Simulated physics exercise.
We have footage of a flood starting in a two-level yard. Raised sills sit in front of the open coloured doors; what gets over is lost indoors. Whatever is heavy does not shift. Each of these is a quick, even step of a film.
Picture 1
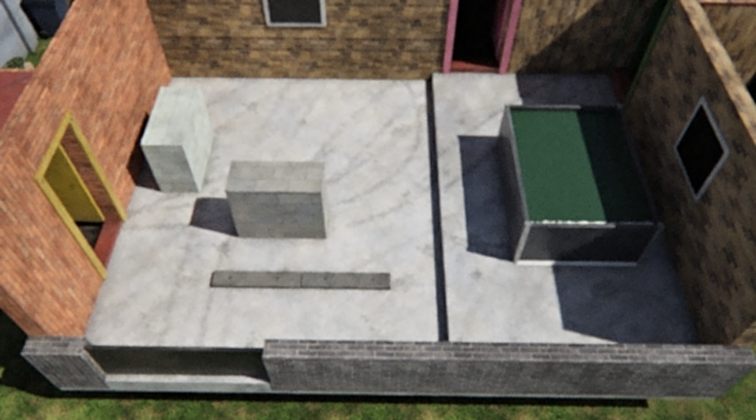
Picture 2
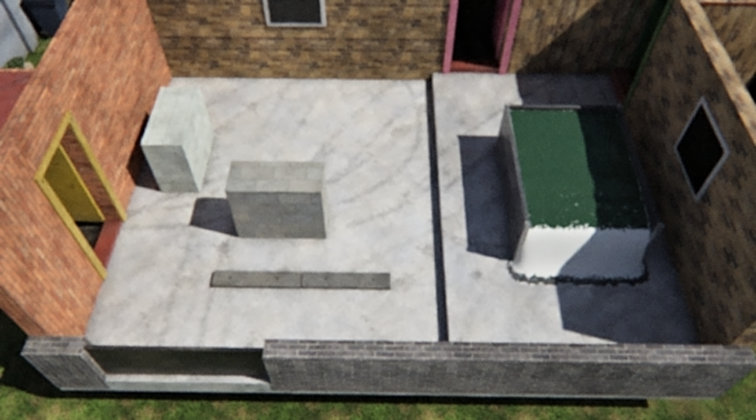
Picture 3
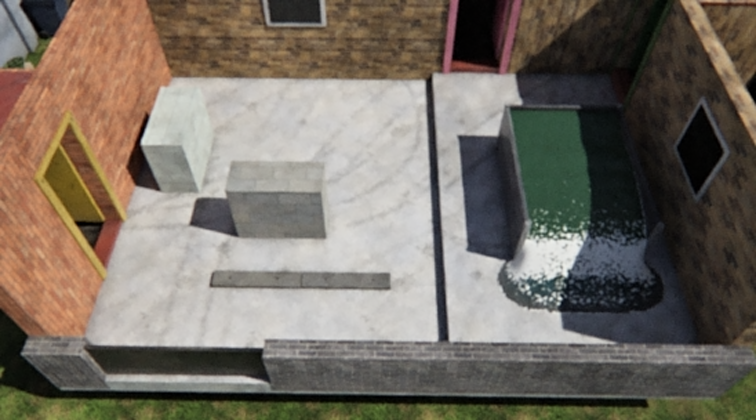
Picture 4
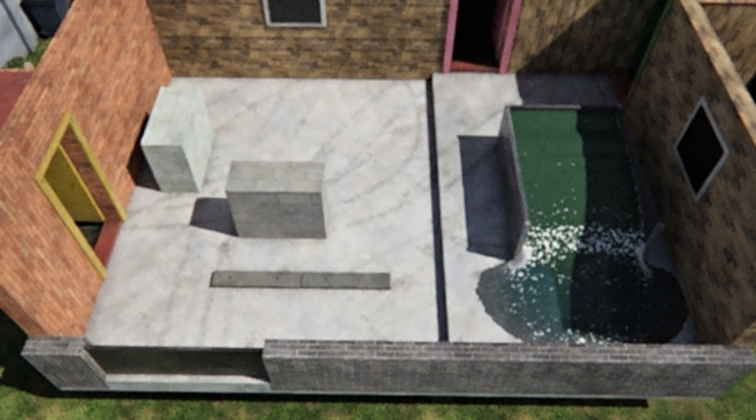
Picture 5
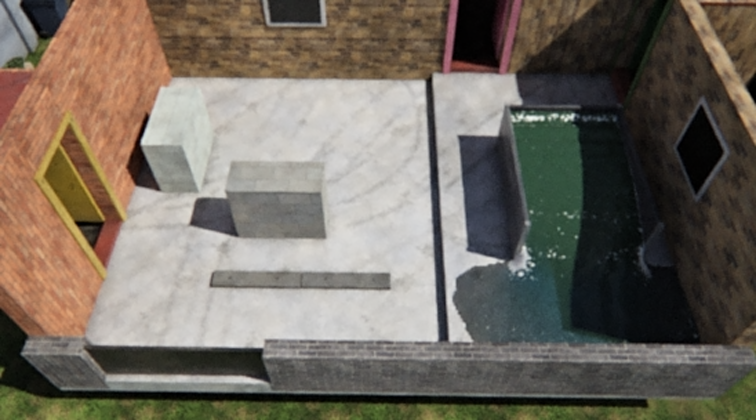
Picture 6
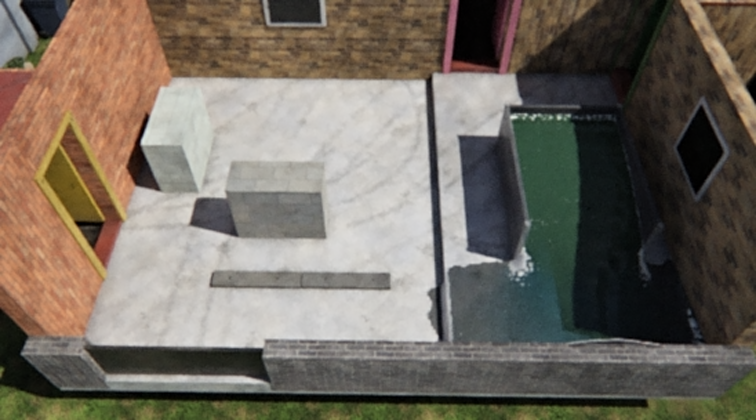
A walled yard with a pale marble-like floor is seen from high above by a still camera, with brick walls, a yellow-framed opening at left and a pink one at the back. A tank of green water stands at right, across a dark line from pale blocks and a low grey strip. Its near side opens and water pours out, foaming, then spreads across the floor toward the front wall and leftward past the dark line.
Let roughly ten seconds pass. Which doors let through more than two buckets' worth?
Result: The pink door will not go over two buckets; the green door will not go over two buckets; the yellow door will be deluged.
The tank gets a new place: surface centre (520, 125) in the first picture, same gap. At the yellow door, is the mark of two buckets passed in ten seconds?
I'd say the yellow door crosses the line.
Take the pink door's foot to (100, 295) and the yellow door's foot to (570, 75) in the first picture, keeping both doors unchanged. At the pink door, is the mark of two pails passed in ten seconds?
Looks like the pink one spills past the mark.
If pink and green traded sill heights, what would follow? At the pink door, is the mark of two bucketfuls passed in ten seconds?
Observation: Pink door fails to reach it.
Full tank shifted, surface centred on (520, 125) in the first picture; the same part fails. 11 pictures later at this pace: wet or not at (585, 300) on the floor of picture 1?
Answer: Submerged.
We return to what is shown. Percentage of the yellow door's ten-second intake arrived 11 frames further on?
Roughly 0 per cent.
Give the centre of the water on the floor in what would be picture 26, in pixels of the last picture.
Roughly (480, 264).
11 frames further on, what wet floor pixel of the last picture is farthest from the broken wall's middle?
Look around (147, 363).
A moment on, water covers 15 % of the floor; the pink door not reached, the green door not reached, the yellow door not reached.
Next, water covers 30 % of the floor; the pink door not reached, the green door not reached, the yellow door not reached.
Then, water covers 50 % of the floor; the pink door not reached, the green door wet at the sill, nothing in, the yellow door under two buckets in.
Later, water covers 85 % of the floor; the pink door wet at the sill, nothing in, the green door under two buckets in, the yellow door over two buckets in.
In the end, water covers 95 % of the floor; the pink door wet at the sill, nothing in, the green door under two buckets in, the yellow door far over two buckets in.
